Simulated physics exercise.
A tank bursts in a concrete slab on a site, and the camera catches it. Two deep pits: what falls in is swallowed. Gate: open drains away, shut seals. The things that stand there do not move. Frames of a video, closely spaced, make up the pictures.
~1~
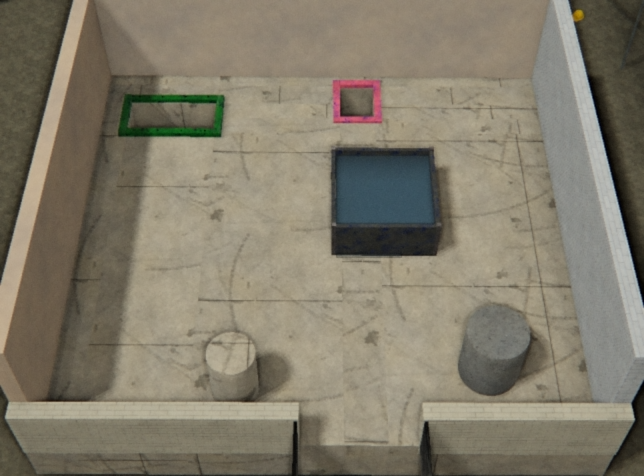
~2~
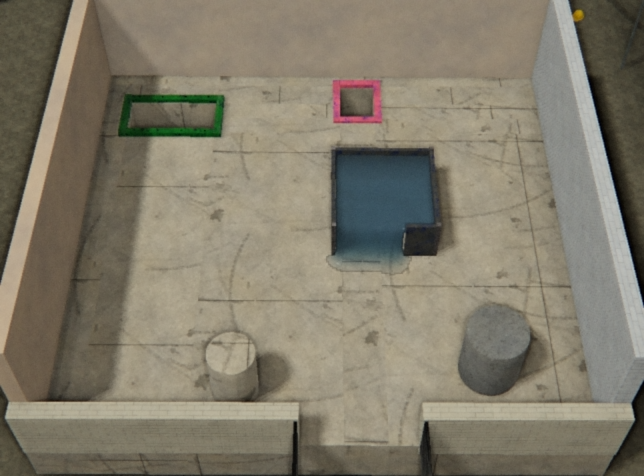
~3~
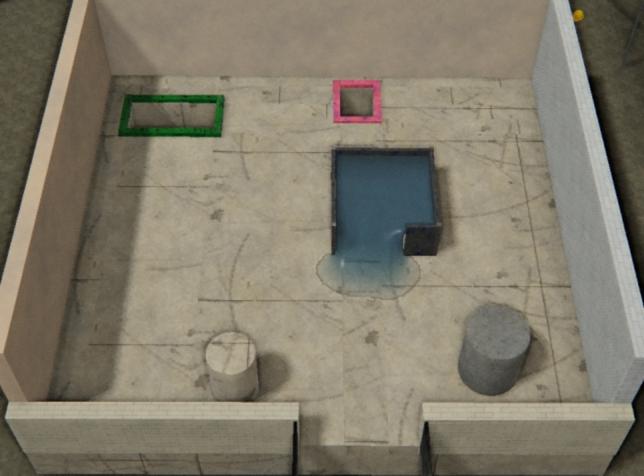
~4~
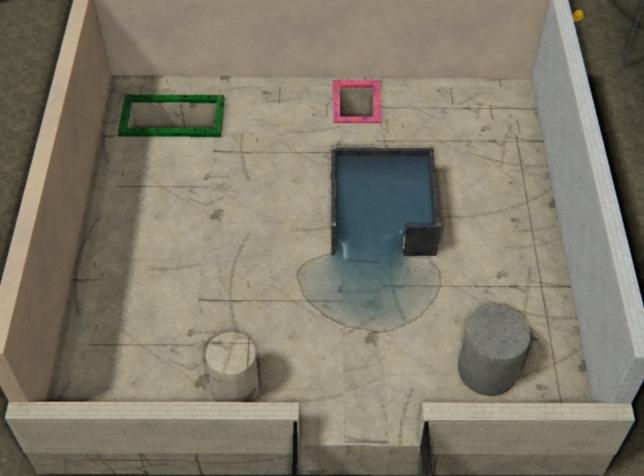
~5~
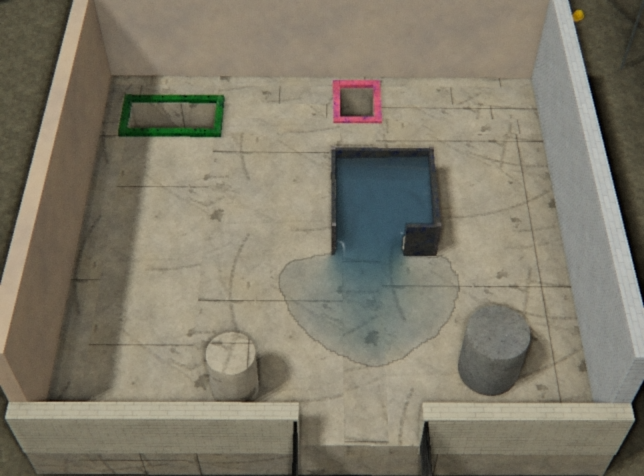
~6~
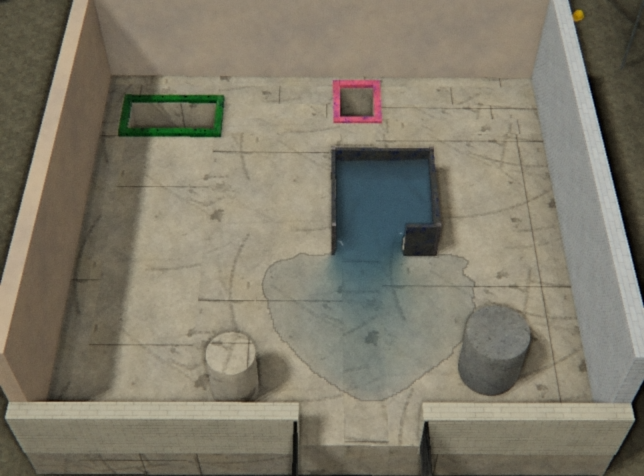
The clip opens on a walled concrete slab with two rimmed pits, one green and one pink, two still cylinders, and a full water tank. The tank's near side gives way at its left part, and water pours out, spreading toward the viewer in a widening puddle between the cylinders.
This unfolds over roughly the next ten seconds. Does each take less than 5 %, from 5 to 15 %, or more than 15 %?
It ends like this: The gate takes more than 15 %; the green pit takes less than 5 %; the pink pit takes less than 5 %.
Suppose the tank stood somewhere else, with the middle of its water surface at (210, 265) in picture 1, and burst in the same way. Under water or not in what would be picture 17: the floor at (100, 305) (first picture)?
Result: Inundated.
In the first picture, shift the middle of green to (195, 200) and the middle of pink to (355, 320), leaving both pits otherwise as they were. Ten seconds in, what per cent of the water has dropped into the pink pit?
Pink: About 35 %.
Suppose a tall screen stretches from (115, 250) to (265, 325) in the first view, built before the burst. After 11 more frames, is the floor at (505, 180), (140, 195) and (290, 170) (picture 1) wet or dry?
As the points were listed, they come out free from flooding, free from flooding, and finally free from flooding.
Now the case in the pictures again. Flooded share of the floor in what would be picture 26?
It comes to roughly 30 in a hundred.
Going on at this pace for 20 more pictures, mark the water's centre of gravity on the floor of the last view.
I reckon somewhere around (348, 316).
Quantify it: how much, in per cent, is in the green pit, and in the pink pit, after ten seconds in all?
Estimates: 0 % and 0 %.
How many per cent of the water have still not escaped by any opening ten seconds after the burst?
That works out to about 56 percent.
A moment on, water covers 20 % of the floor; the gate 4 %, the green pit 0 %, the pink pit 0 %.
Next, water covers 25 % of the floor; the gate 13 %, the green pit 0 %, the pink pit 0 %.
Then, water covers 30 % of the floor; the gate 25 %, the green pit 0 %, the pink pit 0 %.
Later, water covers 45 % of the floor; the gate 36 %, the green pit 0 %, the pink pit 0 %.
In the end, water covers 60 % of the floor; the gate 44 %, the green pit 0 %, the pink pit 0 %.
